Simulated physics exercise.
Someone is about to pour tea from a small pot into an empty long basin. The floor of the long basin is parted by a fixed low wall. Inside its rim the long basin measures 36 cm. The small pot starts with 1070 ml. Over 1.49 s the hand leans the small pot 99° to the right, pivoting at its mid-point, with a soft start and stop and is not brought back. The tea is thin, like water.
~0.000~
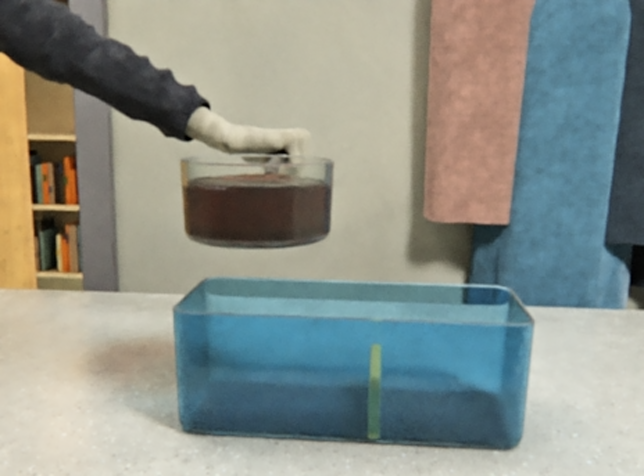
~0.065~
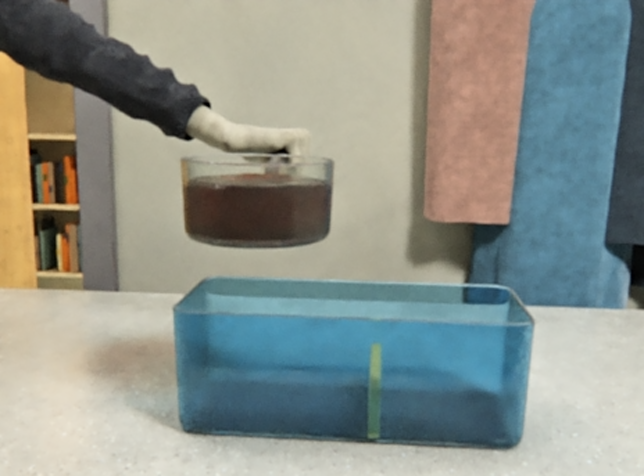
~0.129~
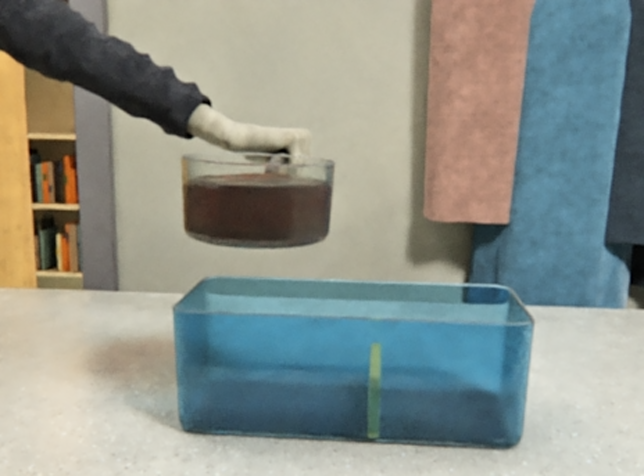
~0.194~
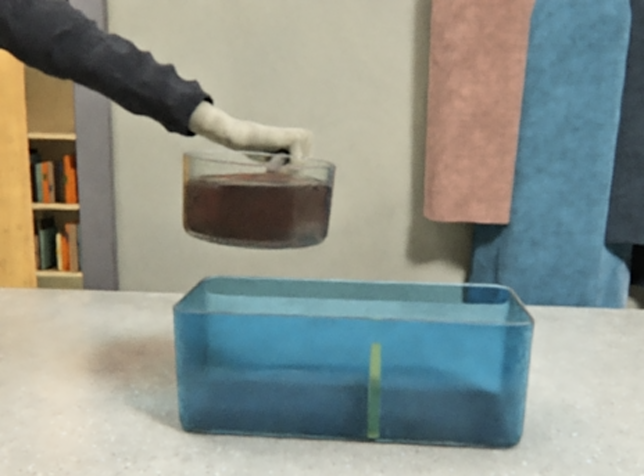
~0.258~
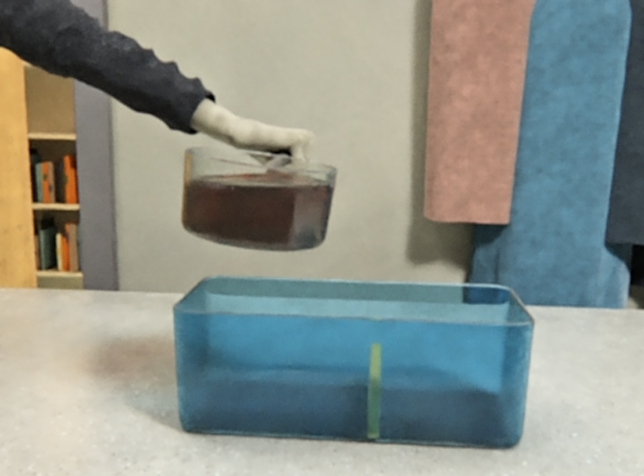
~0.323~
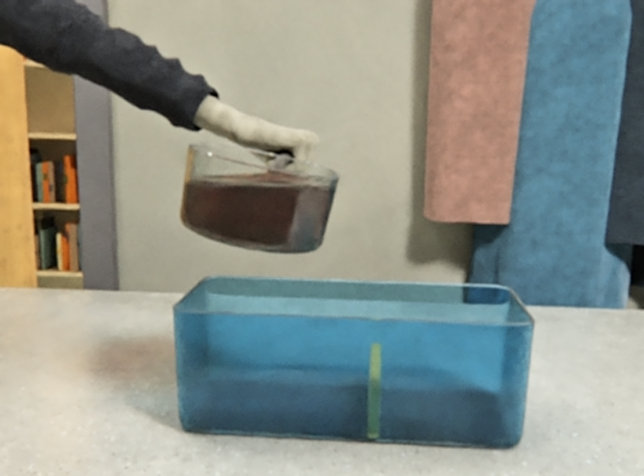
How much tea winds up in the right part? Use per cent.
About 62 per cent.
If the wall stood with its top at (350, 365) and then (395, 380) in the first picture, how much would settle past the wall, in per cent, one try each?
In turn about 80 and 45 per cent.
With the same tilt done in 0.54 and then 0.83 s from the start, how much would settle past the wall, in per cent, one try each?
In turn about 35 and 50 per cent.
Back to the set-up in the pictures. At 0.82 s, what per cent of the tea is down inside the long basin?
Some 12 per cent.
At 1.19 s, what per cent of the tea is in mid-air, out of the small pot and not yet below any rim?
About 7 per cent.
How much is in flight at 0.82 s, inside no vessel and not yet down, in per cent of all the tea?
Some 22 per cent.
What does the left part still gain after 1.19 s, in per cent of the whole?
Near 22 in a hundred.
Then, 0.82 s in, the tilt is 58° and 67 per cent is still to pour, 2 is left of the wall and 9 right of it.
Then, 1.19 s in, the tilt is 89° and 17 per cent is still to pour, 16 is left of the wall and 60 right of it.
Then, 1.57 s in, the tilt is 99° and 2 per cent is still to pour, 36 is left of the wall and 62 right of it.
Then, 1.99 s in, the tilt is 99° and 0 per cent is still to pour, 38 is left of the wall and 62 right of it.
Finally, 38 per cent lies left of the wall, 62 right of it and 0 outside.
